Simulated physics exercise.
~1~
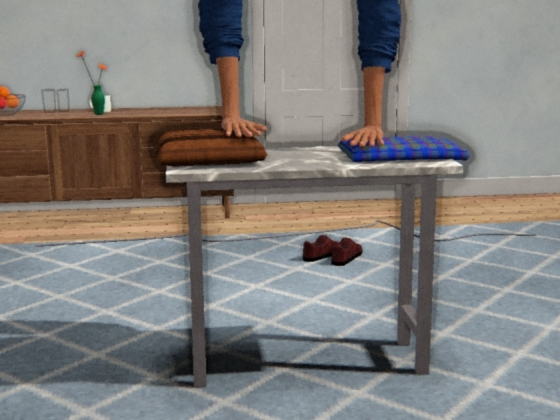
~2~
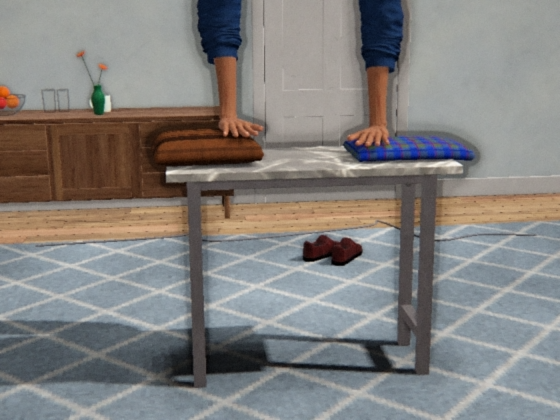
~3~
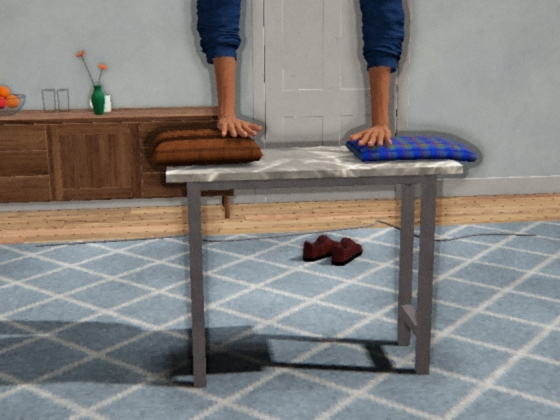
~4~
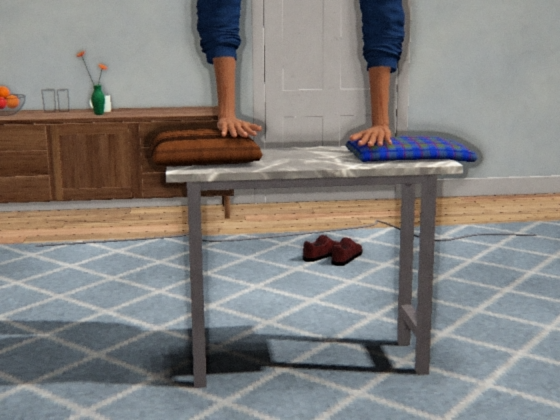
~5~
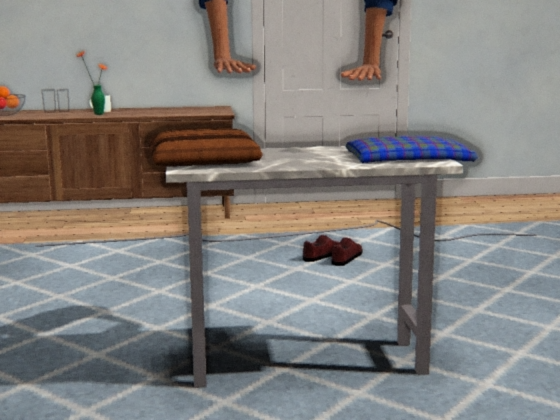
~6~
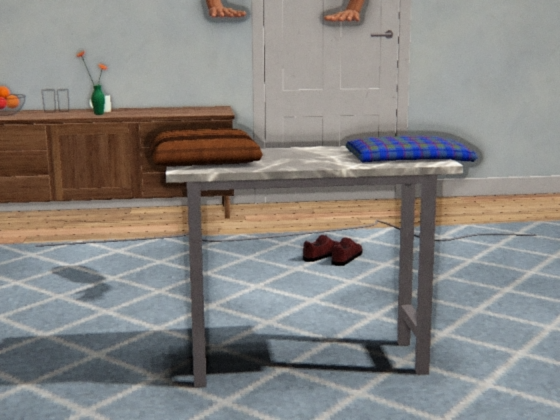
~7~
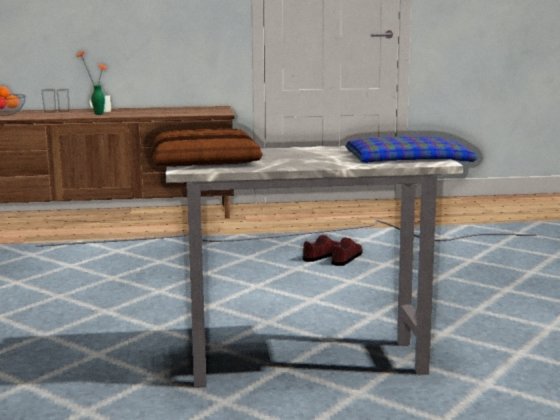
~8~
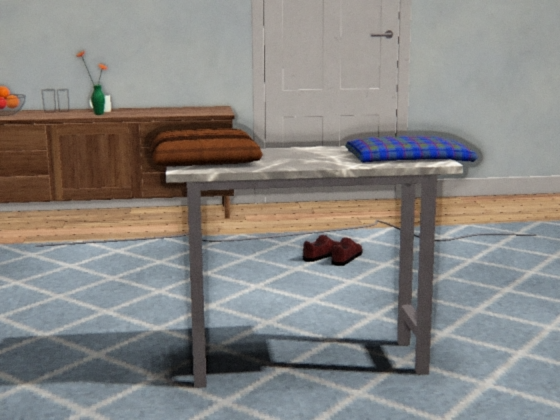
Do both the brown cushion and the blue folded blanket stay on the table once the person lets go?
Yes, both stay up. The brown cushion remains on the left end of the table and the blue folded blanket holds its place on the right.
